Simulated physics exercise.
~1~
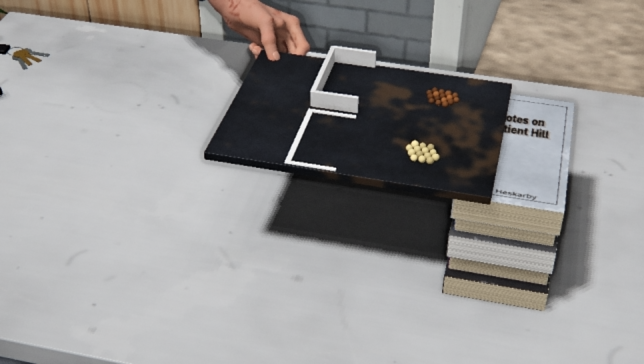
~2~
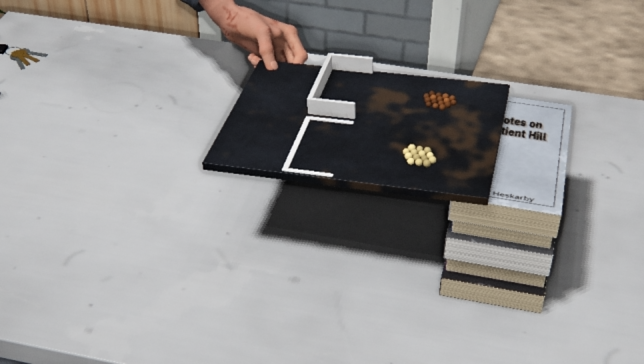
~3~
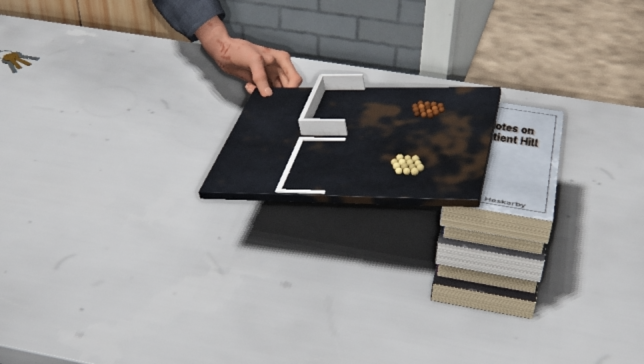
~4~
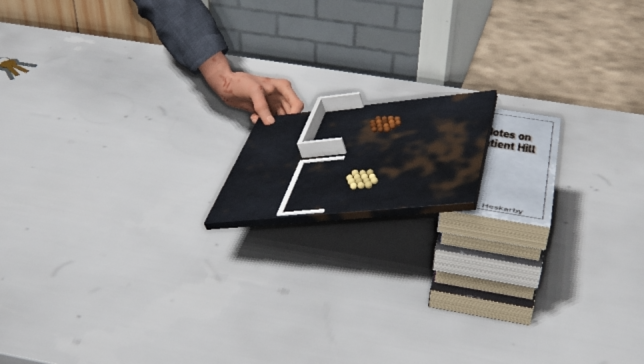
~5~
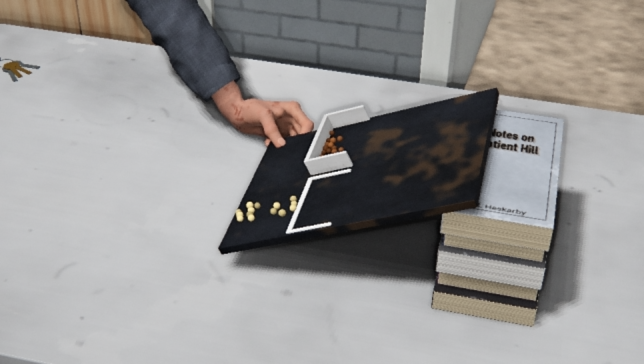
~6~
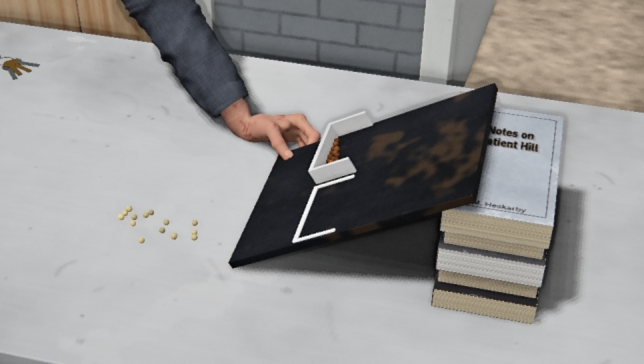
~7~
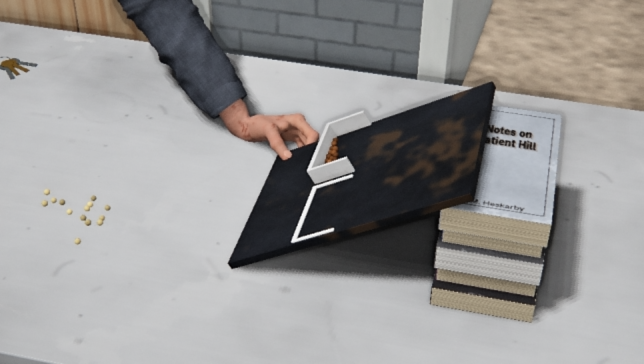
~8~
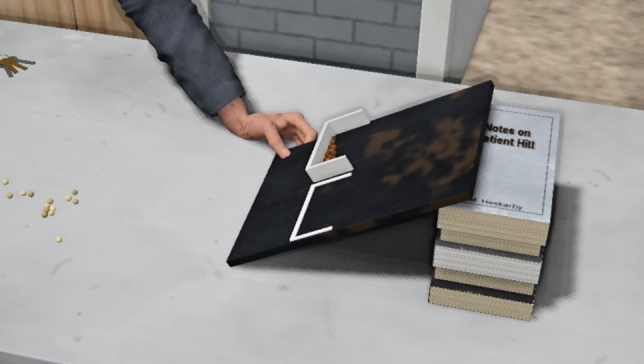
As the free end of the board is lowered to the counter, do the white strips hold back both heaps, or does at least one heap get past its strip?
The nearer, cream heap carries on past its strip and off the board, while the farther, orange-brown heap ends up held against its own strip.
A dark, brown-mottled board slopes from a pile of books on a pale grey counter, seen from above at a slight angle, with a hand at its far left side and a grey brick wall behind. Two white bracket-shaped strips sit on it, facing a nearer heap of cream beads and a farther heap of orange-brown ones. The hand lowers the left end, and both heaps start sliding left. The cream beads pass the nearer strip, spill off the board and scatter leftward across the counter. The brown ones stay gathered inside the farther strip as the board rests steeply tilted.
